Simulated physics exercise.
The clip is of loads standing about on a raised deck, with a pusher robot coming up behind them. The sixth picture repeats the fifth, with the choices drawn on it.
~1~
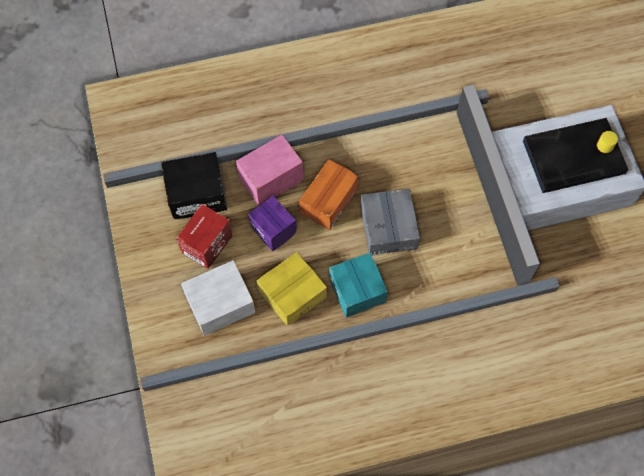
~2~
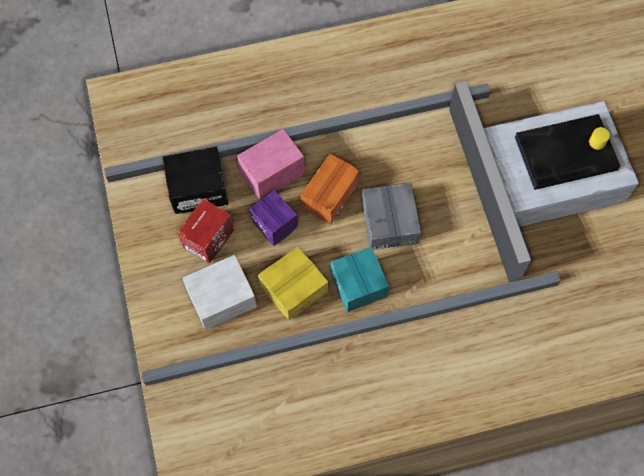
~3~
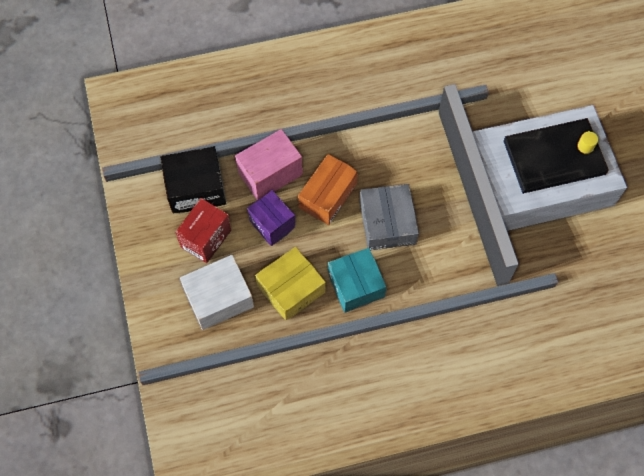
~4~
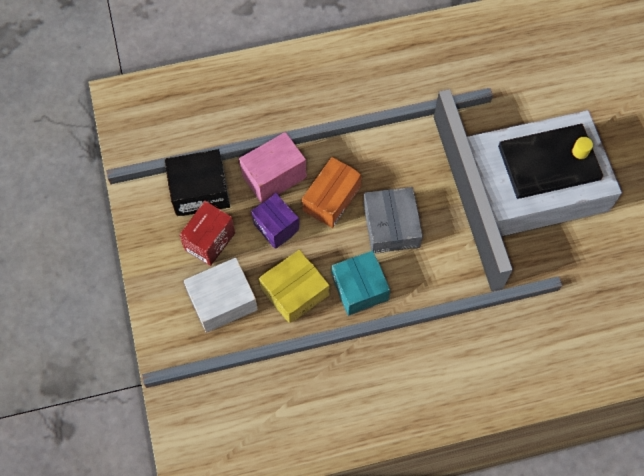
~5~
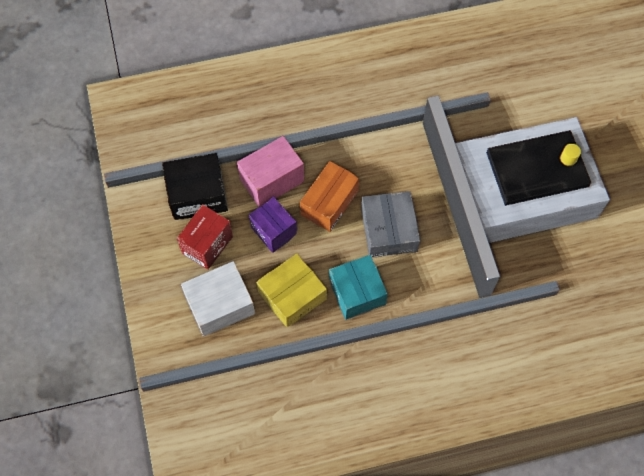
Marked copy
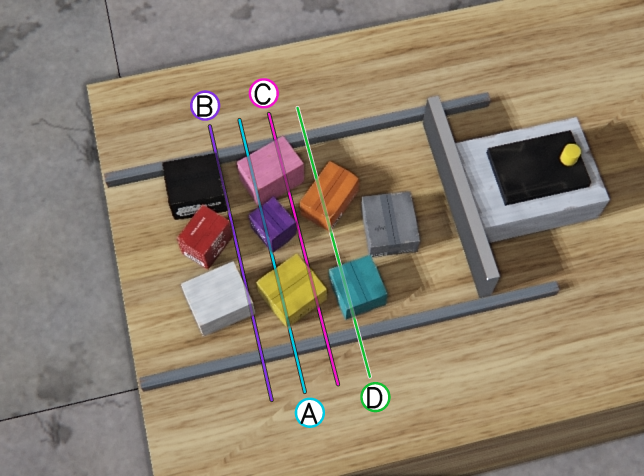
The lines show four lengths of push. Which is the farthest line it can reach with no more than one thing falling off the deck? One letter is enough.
B.
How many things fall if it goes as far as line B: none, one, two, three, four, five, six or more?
By then, one.
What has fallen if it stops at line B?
The white crate.
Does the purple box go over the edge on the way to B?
No.
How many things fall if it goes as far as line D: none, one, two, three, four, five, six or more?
The count is none.
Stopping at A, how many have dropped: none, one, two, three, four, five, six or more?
By then, none.
On the marked copy, A at (270, 248); B at (239, 255); C at (301, 241); D at (332, 234).
Following B. Soon after the start, robot (454, 185); orange box (324, 194); grey box (354, 237).
Later, robot (374, 203); white crate (179, 309); red box (179, 246).
In the end, robot (314, 216); white crate over the edge; red box (125, 268); one fallen.
As for the rest, A is within the limit but short; C is within the limit but short; D is within the limit but short.
